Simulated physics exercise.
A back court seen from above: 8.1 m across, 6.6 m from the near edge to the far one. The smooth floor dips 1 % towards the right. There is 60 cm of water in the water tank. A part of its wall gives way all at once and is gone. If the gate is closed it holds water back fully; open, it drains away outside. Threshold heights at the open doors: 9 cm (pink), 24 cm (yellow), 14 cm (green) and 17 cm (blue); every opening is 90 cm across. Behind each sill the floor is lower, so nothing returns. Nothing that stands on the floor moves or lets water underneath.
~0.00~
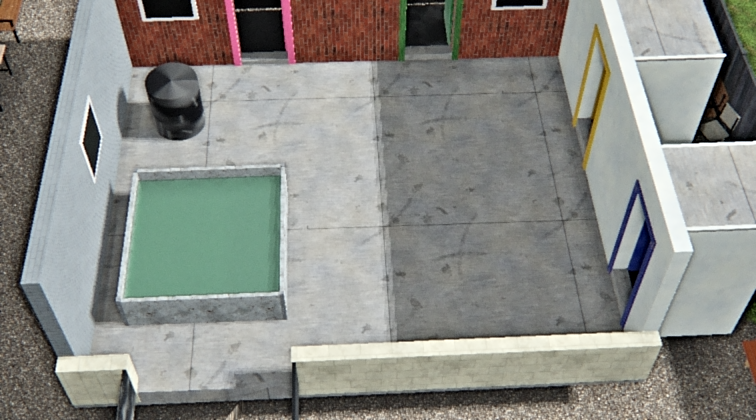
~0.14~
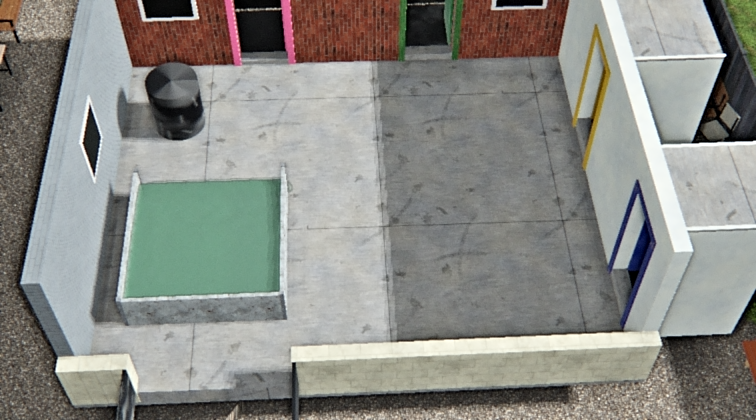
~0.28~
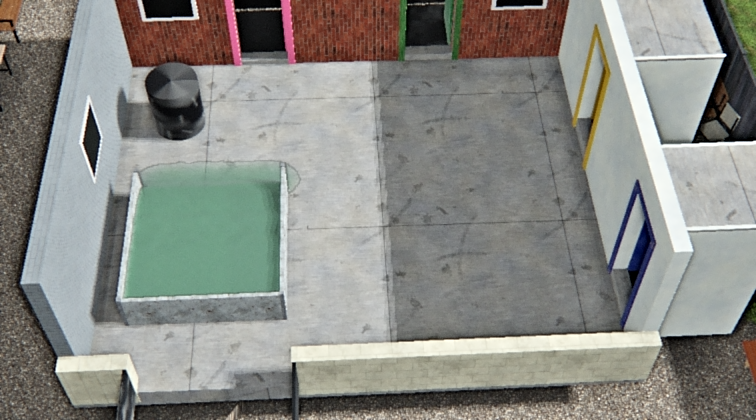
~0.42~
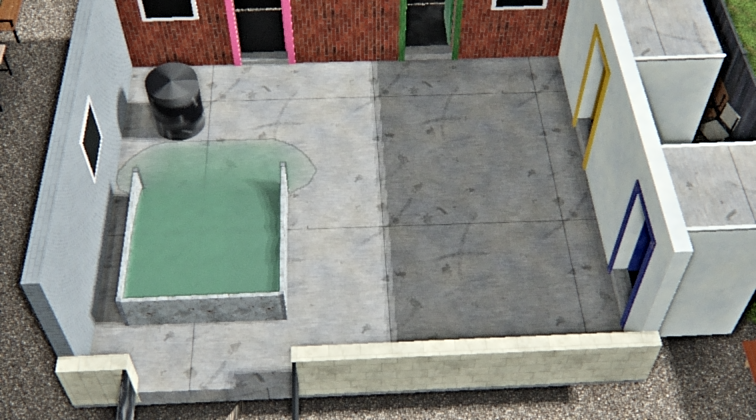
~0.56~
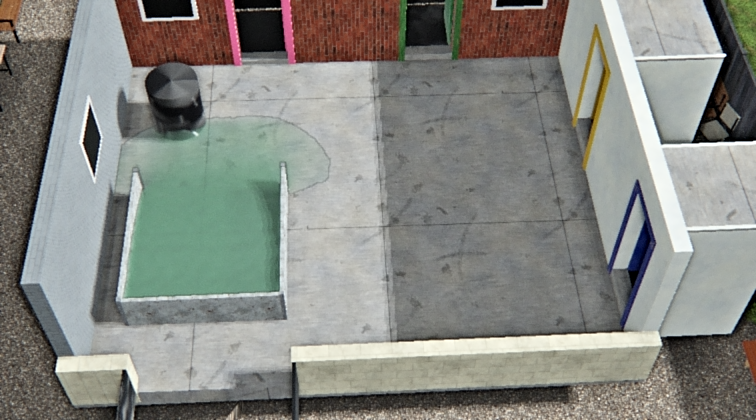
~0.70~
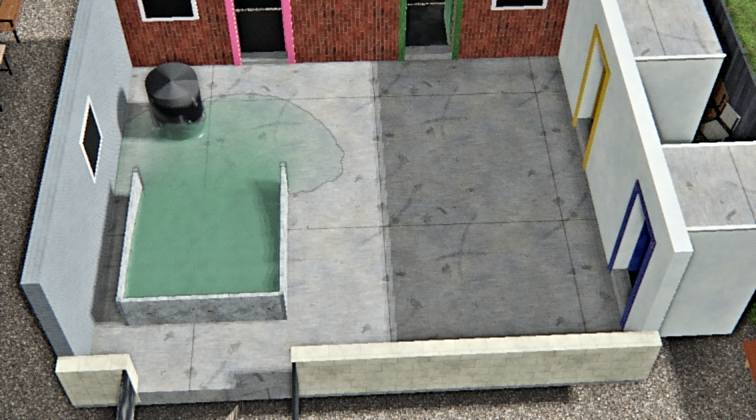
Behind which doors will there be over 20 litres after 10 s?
Within that time: At the pink door it passes the limit; at the yellow door it does not reach the limit; at the green door it keeps below the limit; at the blue door it keeps below the limit.
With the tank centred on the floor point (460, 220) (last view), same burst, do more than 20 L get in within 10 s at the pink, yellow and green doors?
Then: Pink below, yellow not over, green above.
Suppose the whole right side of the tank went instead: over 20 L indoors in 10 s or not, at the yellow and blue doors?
Then: Yellow below, blue above.
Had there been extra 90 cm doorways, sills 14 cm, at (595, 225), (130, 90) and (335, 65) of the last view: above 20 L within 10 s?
In that order: Under, above, above.
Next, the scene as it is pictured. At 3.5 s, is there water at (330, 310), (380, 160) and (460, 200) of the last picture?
In turn: Dry, still dry, dry.
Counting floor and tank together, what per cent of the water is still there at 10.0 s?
About 86 per cent.
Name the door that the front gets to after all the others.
Last comes the blue one.
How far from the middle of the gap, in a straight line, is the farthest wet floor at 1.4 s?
Some 3.8 m out.
After 1.4 s water covers 25 % of the floor and is deepest (38 cm) near (183, 148); pink door 22 cm at the sill, 31 L in, yellow door not reached, green door not reached, blue door not reached.
After 2.2 s water covers 30 % of the floor and is deepest (35 cm) near (287, 67); pink door 33 cm at the sill, 169 L in, yellow door not reached, green door 3 cm at the sill, 0 L in, blue door not reached.
After 3.5 s water covers 40 % of the floor and is deepest (30 cm) near (133, 71); pink door 26 cm at the sill, 353 L in, yellow door not reached, green door 11 cm at the sill, 0 L in, blue door not reached.
After 6.0 s water covers 65 % of the floor and is deepest (24 cm) near (552, 67); pink door 12 cm at the sill, 435 L in, yellow door 18 cm at the sill, 0 L in, green door 9 cm at the sill, 0 L in, blue door 3 cm at the sill, 0 L in.
After 10.0 s water covers 90 % of the floor and is deepest (18 cm) near (619, 358); pink door 6 cm at the sill, 439 L in, yellow door 10 cm at the sill, 0 L in, green door 9 cm at the sill, 0 L in, blue door 11 cm at the sill, 0 L in.
